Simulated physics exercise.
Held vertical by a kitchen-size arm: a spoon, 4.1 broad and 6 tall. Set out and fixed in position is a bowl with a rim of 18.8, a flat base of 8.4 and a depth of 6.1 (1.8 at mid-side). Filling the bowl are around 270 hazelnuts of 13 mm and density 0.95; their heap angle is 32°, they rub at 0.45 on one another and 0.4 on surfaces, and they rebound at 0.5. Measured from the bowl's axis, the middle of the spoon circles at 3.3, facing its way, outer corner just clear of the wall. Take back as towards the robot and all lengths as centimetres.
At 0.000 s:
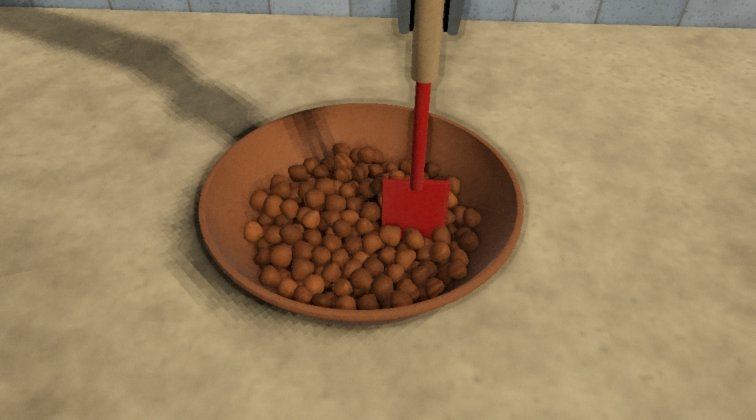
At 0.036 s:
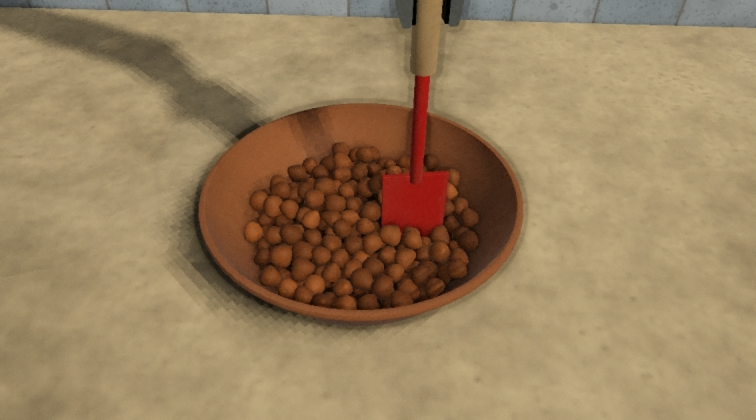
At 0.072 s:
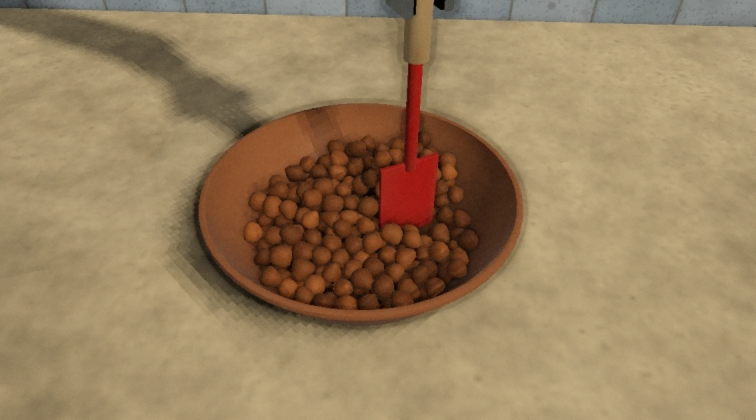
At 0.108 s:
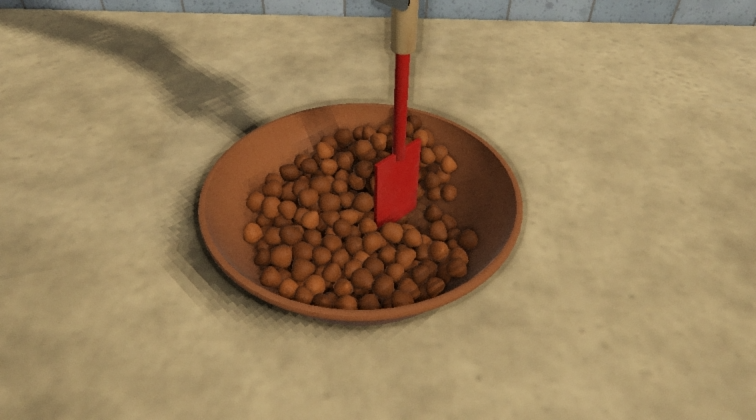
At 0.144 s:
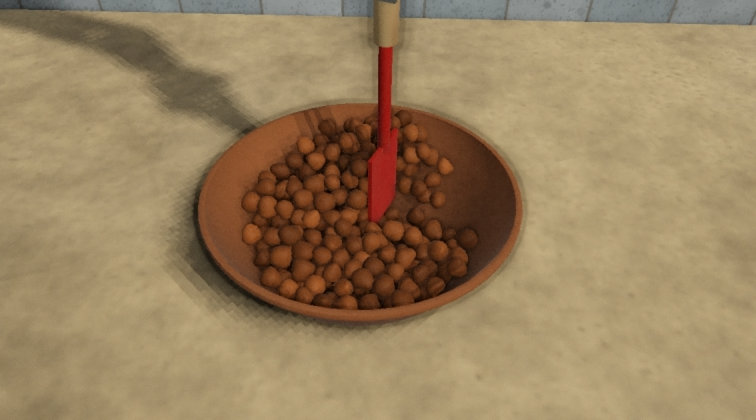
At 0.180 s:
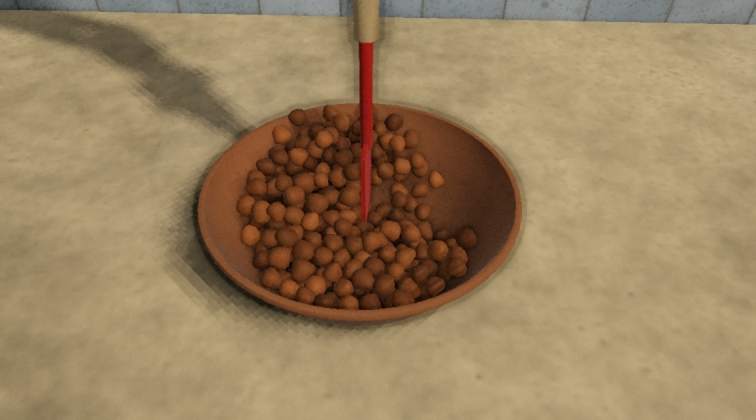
The video shows a red spade-like tool with a wooden handle, held upright in a terracotta bowl of small brown balls, sweeping leftward and turning edge-on as it pushes balls toward the back left, leaving the right side barer.
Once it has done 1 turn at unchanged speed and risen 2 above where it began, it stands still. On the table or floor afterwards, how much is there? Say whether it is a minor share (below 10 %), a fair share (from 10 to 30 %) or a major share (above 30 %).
A minor share.
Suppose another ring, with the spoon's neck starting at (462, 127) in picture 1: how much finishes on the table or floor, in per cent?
It comes to around 5 percent.
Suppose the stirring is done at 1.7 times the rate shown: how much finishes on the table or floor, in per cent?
Roughly 25 per cent.
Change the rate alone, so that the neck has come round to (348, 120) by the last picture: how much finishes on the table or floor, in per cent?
Around 5 in a hundred.
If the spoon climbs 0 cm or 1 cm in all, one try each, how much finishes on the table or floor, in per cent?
Some 5 and 5 per cent.
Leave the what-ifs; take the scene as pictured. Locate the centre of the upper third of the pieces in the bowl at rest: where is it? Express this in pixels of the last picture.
Looks like roughly (415, 208) to me.
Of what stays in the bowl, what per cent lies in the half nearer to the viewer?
Around 50 per cent of what the bowl keeps.
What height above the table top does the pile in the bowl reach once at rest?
6.0 cm or so.
After 0.37 s, 191° round, highest piece 8 above the table; 265 in the bowl, 3 on the table or floor, 2 in flight or on the tool.
After 0.57 s, 297° round, highest piece 8 above the table; 261 in the bowl, 9 on the table or floor.
After 0.87 s, 0° round, highest piece 6 above the table; 261 in the bowl, 9 on the table or floor.
After 1.57 s, 0° round, highest piece 6 above the table; 261 in the bowl, 9 on the table or floor.
In the end, 261 in the bowl, 9 on the table or floor. That is 3 % on the table or floor.
